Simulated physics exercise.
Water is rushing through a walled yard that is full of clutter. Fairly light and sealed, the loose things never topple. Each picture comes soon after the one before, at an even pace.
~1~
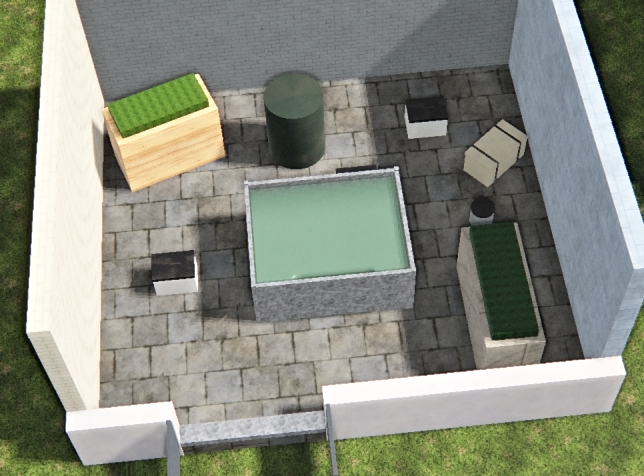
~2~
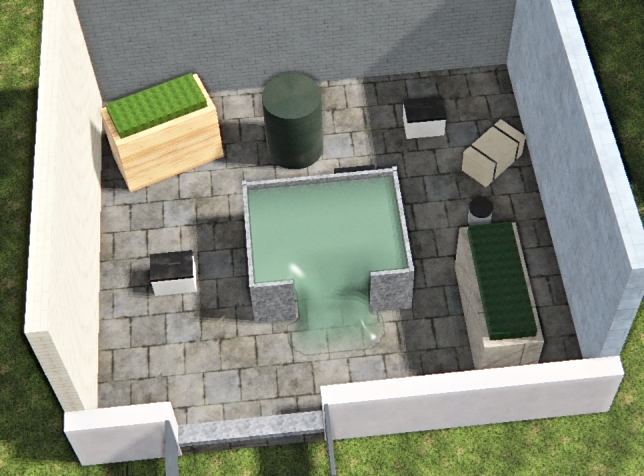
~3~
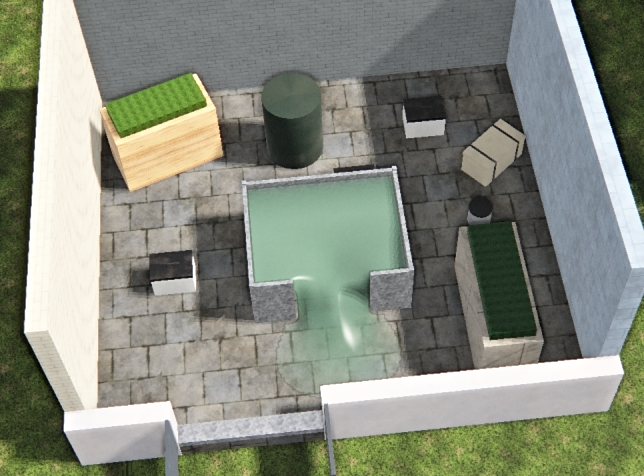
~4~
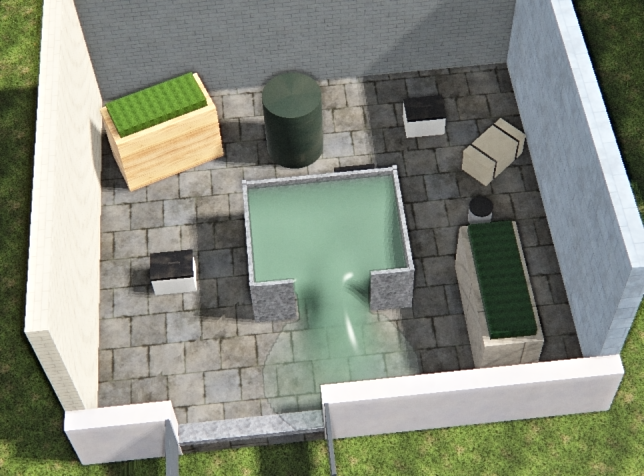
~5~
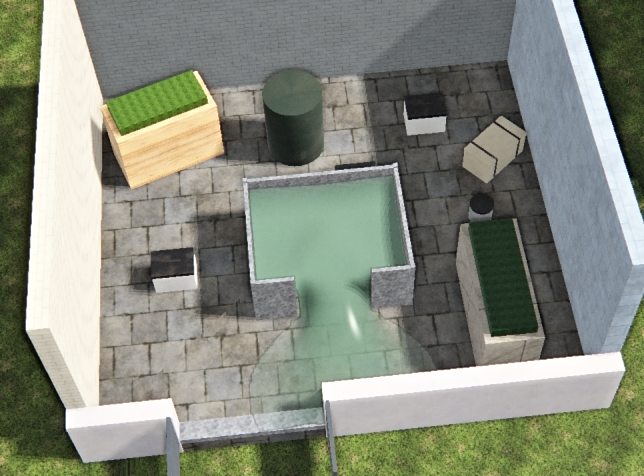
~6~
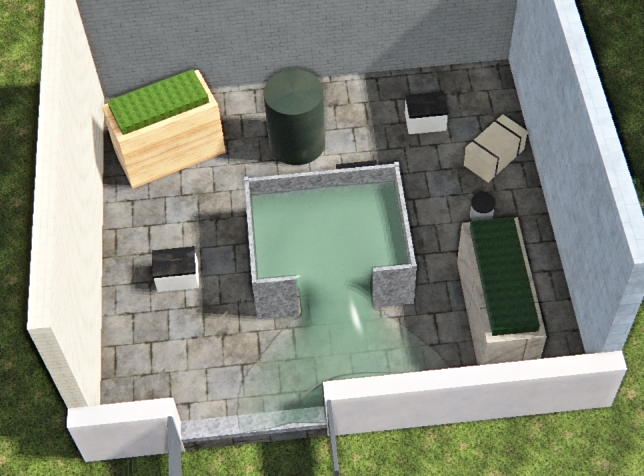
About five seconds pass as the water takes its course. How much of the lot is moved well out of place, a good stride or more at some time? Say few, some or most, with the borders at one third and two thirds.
Some.
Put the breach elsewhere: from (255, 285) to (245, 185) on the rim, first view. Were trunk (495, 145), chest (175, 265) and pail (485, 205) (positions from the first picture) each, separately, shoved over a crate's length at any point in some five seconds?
Here's my take, in sequence: Fails to go that far, dislodged that far, and fails to go that far.
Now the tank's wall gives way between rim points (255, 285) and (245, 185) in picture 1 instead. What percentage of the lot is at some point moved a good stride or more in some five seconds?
I make it 40 per cent.
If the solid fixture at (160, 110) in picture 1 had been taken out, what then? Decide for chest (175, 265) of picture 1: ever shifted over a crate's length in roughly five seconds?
Lab note - displacement check: Stayed below that mark.
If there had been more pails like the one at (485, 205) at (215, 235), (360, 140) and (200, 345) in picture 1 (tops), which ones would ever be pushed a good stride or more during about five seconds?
Listed in sequence, the answers are remains nearby, remains nearby and remains nearby.
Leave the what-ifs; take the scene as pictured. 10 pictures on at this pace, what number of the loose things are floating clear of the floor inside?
Tally: 0.
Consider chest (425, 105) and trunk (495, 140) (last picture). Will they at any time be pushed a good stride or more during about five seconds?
The first one covered that distance and the second one covered that distance.
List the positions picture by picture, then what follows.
In the first picture, a chest at (427, 108) rests on the ground; a trunk at (497, 144) rests on the ground; 0 of 5 have shifted.
In the second picture, a chest at (425, 108) rests on the ground; a trunk at (495, 144) rests on the ground; 0 of 5 have shifted.
In the third picture, a chest at (424, 108) rests on the ground; a trunk at (495, 144) rests on the ground; 0 of 5 have shifted.
In the fourth picture, a chest at (425, 107), on the bottom; a trunk at (495, 143), on the bottom; 0 of 5 have shifted.
In the fifth picture, a chest at (425, 105), on the bottom; a trunk at (496, 141), on the bottom; 0 of 5 have shifted.
In the sixth picture, a chest at (427, 104), on the bottom; a trunk at (497, 139), on the bottom; 0 of 5 have shifted.
A moment on, 0 of 5 are well off their spots; 0 afloat.
Next, 0 of 5 are well off their spots; 0 afloat.
Later, 1 of 5 are well off their spots; 1 afloat.
In the end, 3 of 5 are well off their spots, and 3 have been at some point; 3 afloat.
